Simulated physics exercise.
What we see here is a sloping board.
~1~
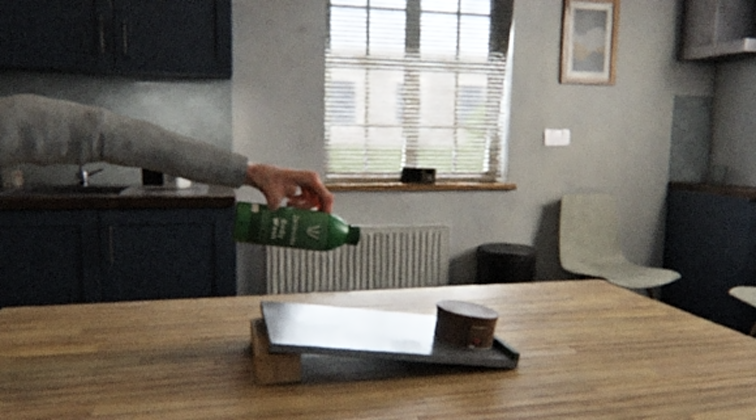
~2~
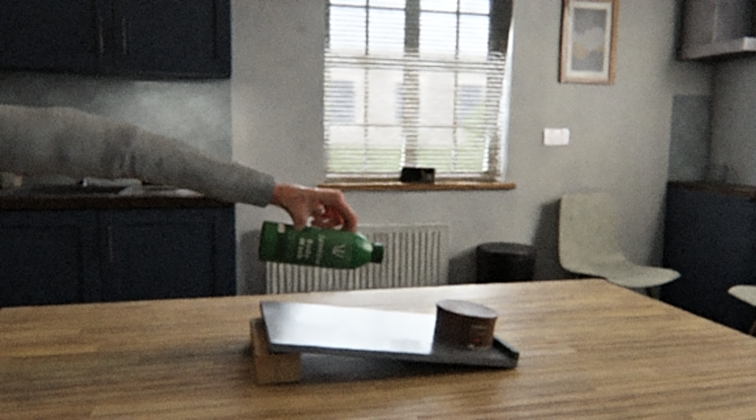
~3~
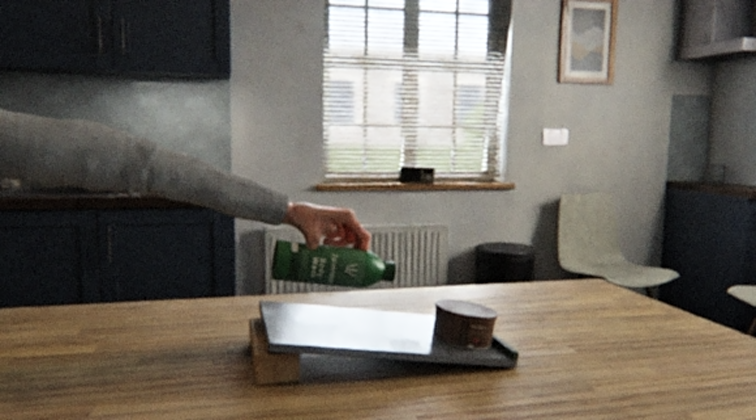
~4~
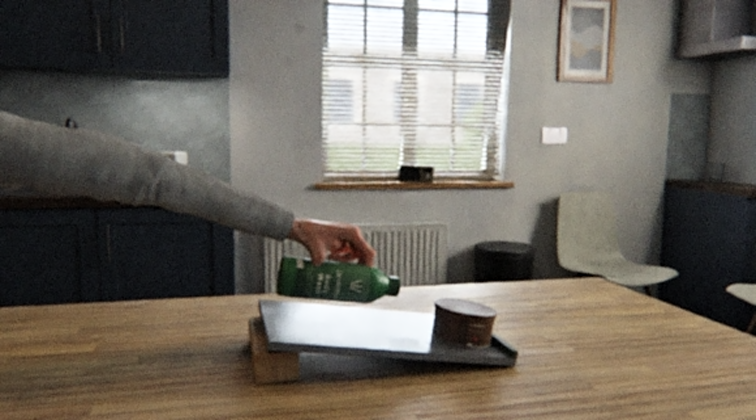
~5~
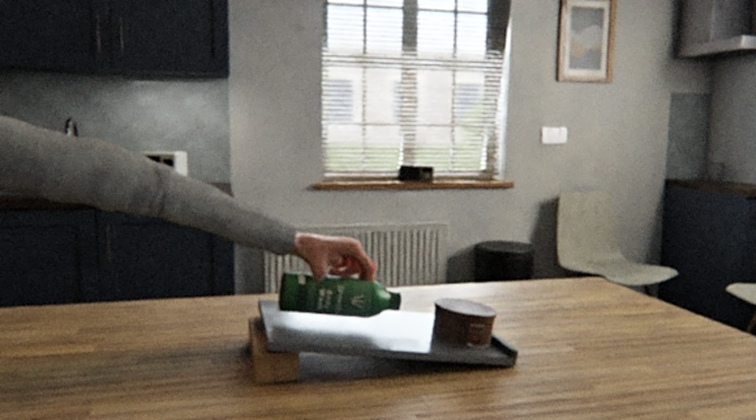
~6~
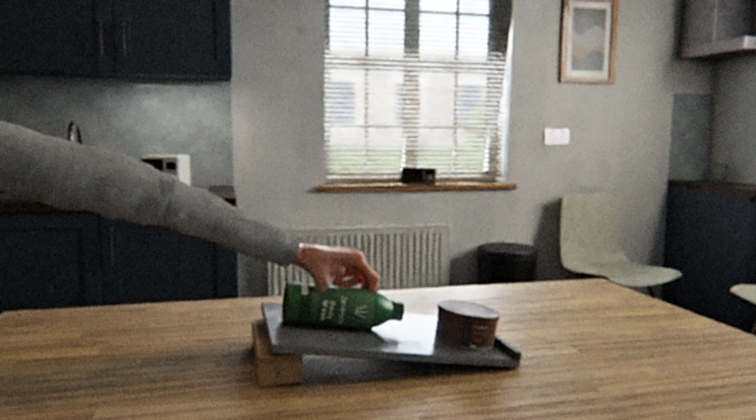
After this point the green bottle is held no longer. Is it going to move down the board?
No, it stays where it is.
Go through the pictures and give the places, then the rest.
The first picture shows coming down; green bottle (298, 229); brown tub (465, 325).
The second picture shows coming down; green bottle (323, 247); brown tub (465, 324).
The third picture shows coming down; green bottle (335, 266); brown tub (464, 324).
The fourth picture shows coming down; green bottle (340, 282); brown tub (463, 323).
The fifth picture shows coming down; green bottle (342, 297); brown tub (463, 323).
The sixth picture shows in place under the hand; green bottle (345, 307); brown tub (466, 325).
Then, 0.30 s later than the last frame, all is still.
Then, 0.70 s later than the last frame, green bottle resting near (345, 307).
When it is over, both as before. End places, in pixels of the last picture, green bottle near (345, 307). The green bottle stays where it is put.
